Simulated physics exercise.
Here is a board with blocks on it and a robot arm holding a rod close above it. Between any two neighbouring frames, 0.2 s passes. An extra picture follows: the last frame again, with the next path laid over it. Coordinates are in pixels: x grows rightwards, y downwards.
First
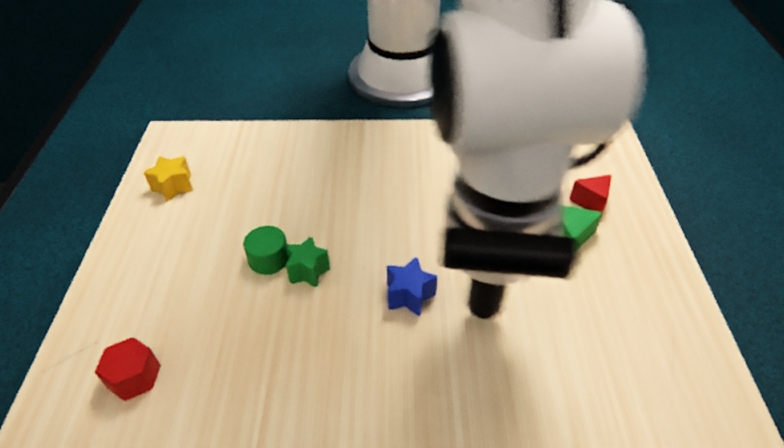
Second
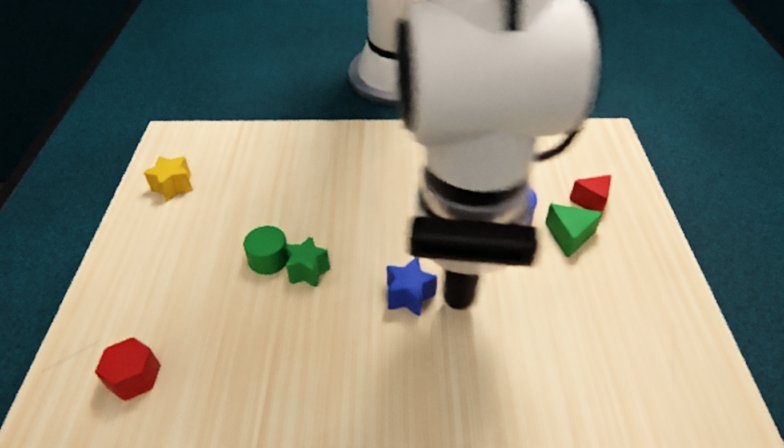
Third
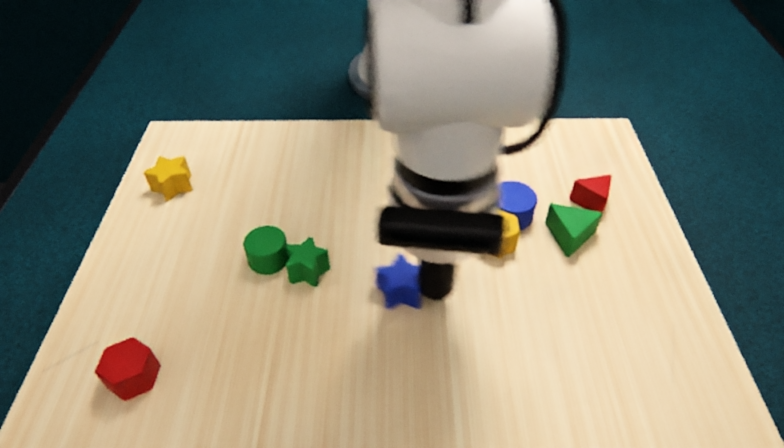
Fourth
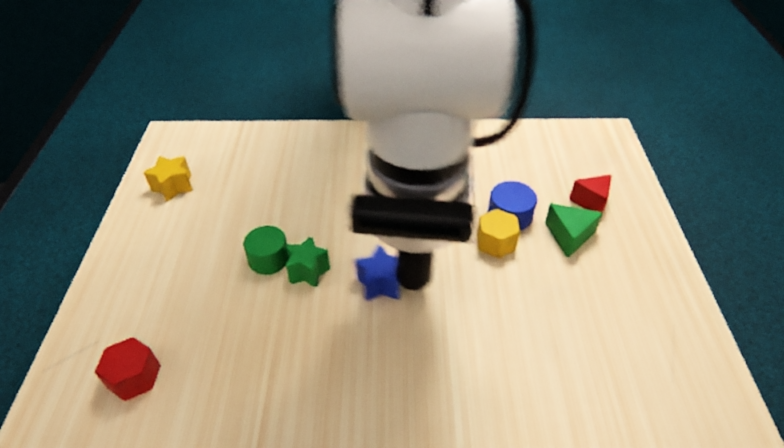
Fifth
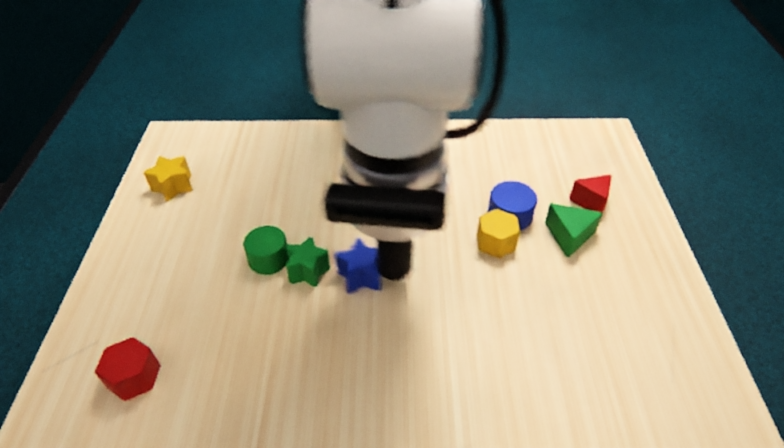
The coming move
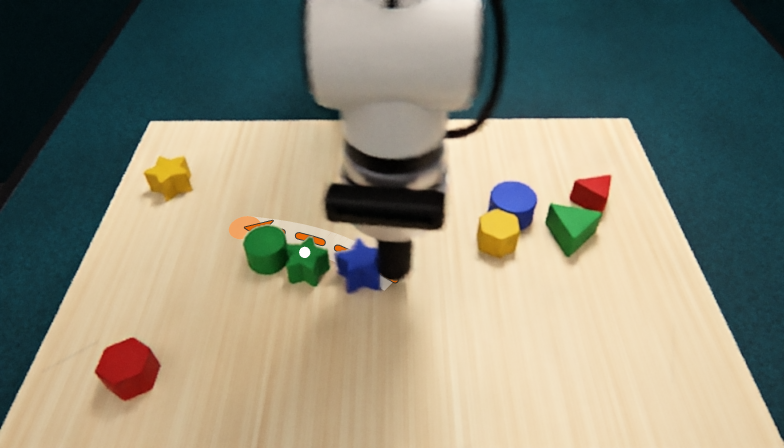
Robot arm moving left over a wooden board, its dark rod pushing a blue star block toward a green star block.
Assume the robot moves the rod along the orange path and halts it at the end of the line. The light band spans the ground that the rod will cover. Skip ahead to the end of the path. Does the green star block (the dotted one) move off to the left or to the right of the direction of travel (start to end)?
Measured against the direction from start to end, the green star block shifts toward the left-hand side.
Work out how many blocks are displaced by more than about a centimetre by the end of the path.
I'd say three or more blocks get moved.
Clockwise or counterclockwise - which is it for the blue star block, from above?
If we look at it from overhead, the blue star block pivots counter-clockwise.
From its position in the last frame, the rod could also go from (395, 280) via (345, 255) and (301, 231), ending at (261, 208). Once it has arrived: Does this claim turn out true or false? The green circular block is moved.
It is true.
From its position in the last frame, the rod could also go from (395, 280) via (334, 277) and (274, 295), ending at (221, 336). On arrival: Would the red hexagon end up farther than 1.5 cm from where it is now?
It seems not.
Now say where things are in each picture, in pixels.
In the first picture, tip of the rod at (485, 304), middles of tops, green circular block at (264, 240), green star block at (305, 252), blue star block at (410, 277).
In the second picture, rod at (460, 296), nothing pushed.
In the third picture, rod at (436, 286), blue star block at (402, 273).
In the fourth picture, rod at (415, 277), blue star block at (381, 264).
In the fifth picture, rod at (395, 267), green circular block at (264, 240), green star block at (305, 252), blue star block at (361, 257).
The line goes from (395, 280) via (324, 243), ending at (245, 228); the dot is on the green star block.
On the path given first. One third of the way, rod at (347, 240); green circular block at (237, 242); green star block at (276, 244), turned 70° anticlockwise; blue star block at (313, 233).
Two thirds of the way, rod at (295, 223); green circular block at (189, 248); green star block at (227, 238), turned 85° anticlockwise; blue star block at (260, 220), turned 20° anticlockwise.
At the end, rod at (241, 215); green circular block at (147, 262); green star block at (177, 239), turned 120° anticlockwise; blue star block at (207, 214), turned 25° anticlockwise.
